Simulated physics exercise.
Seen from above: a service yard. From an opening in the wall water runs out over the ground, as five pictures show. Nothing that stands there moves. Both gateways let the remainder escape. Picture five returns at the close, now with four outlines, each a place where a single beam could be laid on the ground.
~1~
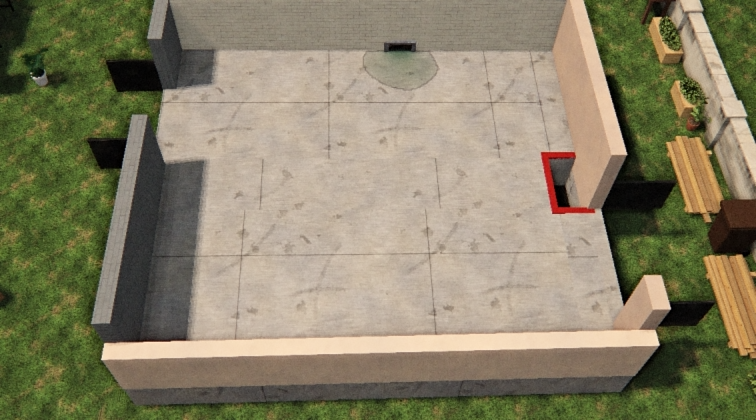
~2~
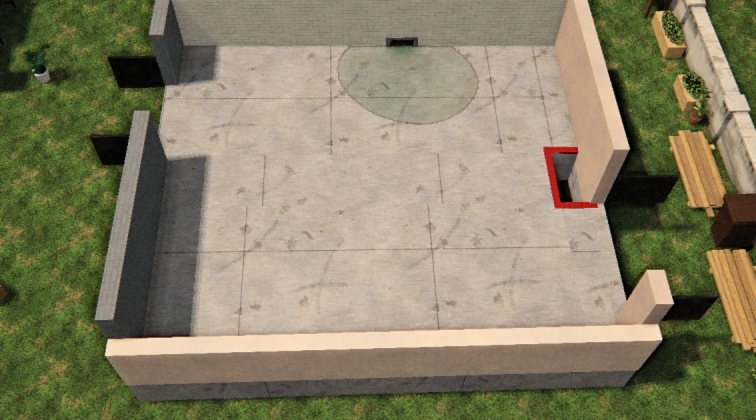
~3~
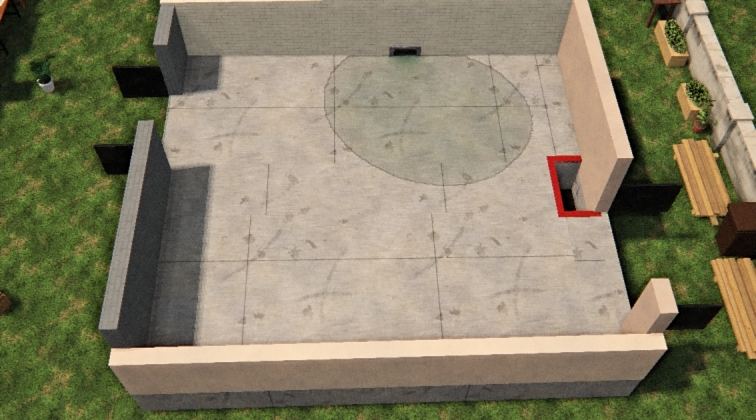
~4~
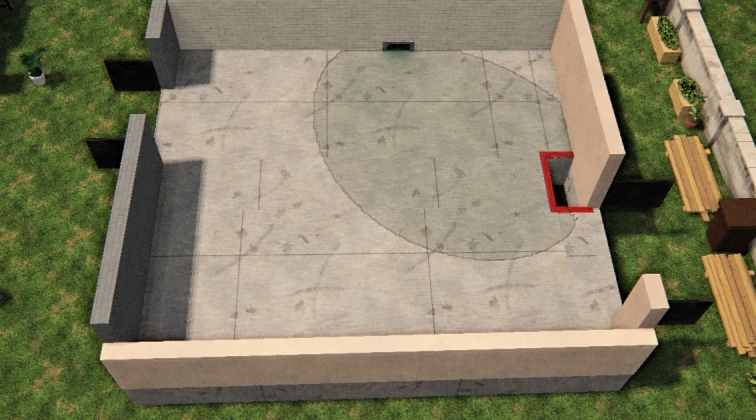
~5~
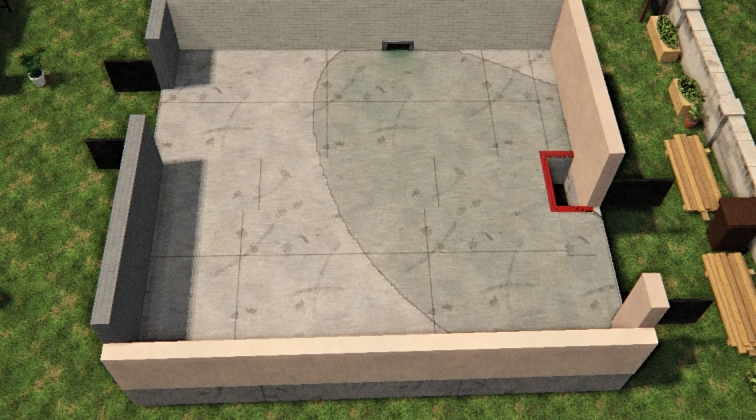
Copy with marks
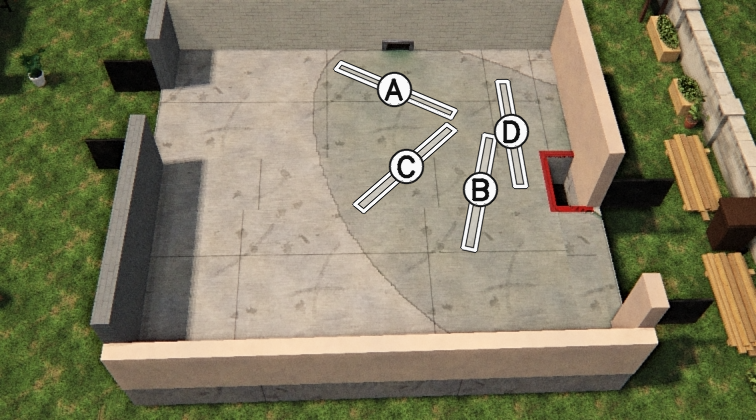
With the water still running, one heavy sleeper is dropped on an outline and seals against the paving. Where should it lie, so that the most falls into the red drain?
A is best.
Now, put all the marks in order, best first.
The order is A, C, B, D.
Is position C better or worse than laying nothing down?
Position C is better.
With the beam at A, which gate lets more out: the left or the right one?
The right gate.
On the marked copy, A from (338, 65) to (453, 114); B from (469, 249) to (489, 136); C from (359, 207) to (451, 127); D from (520, 186) to (502, 81).
With A, about 86 % of the stream goes into the red drain, about 12 % out by the gates.
With B, about 28 % of the stream goes into the red drain, about 71 % out by the gates.
With C, about 49 % of the stream goes into the red drain, about 51 % out by the gates.
With D, about 3 % of the stream goes into the red drain, about 97 % out by the gates.
